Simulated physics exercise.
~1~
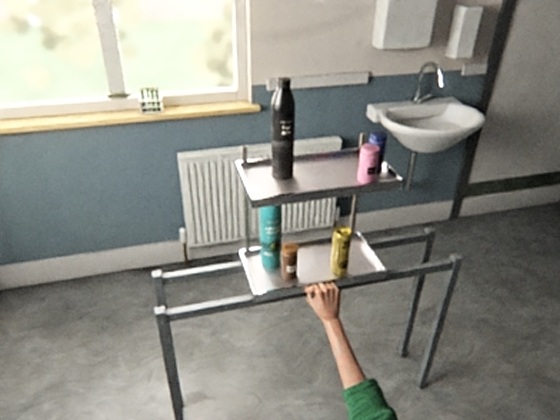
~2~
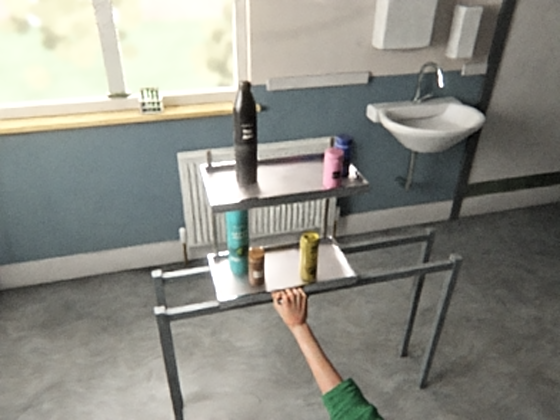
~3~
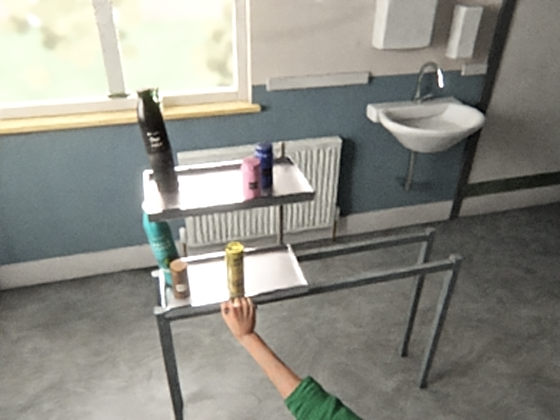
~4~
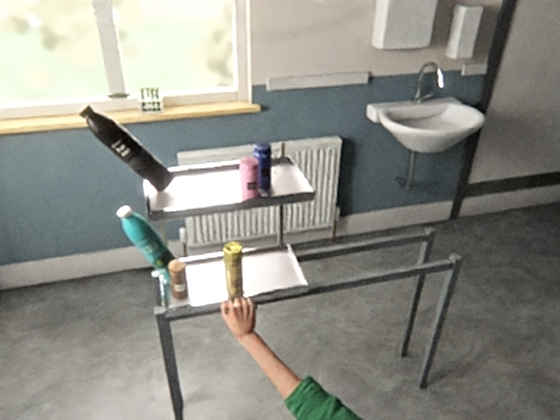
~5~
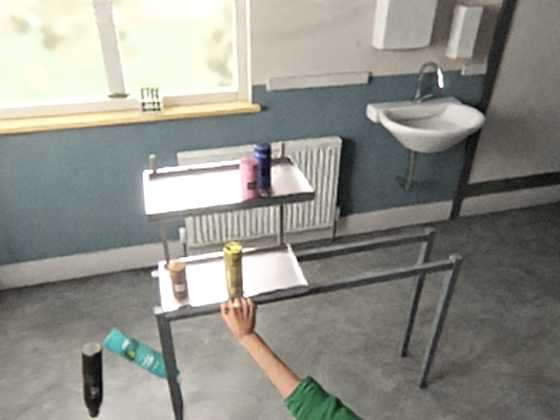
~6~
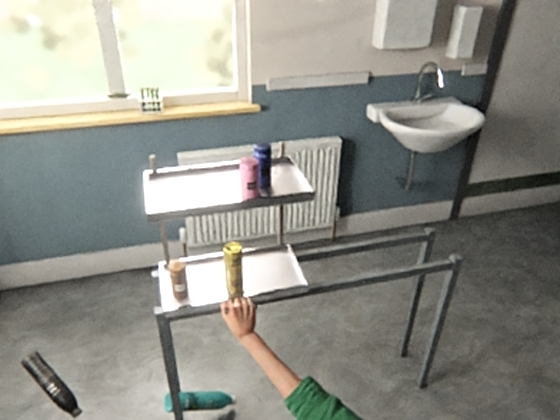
In a room with a sink and radiator, a green-sleeved arm slides a two-tier rack tray left along a metal frame until it stops; the black and turquoise bottles tip off the left side and end on the floor, while the other containers stay upright.
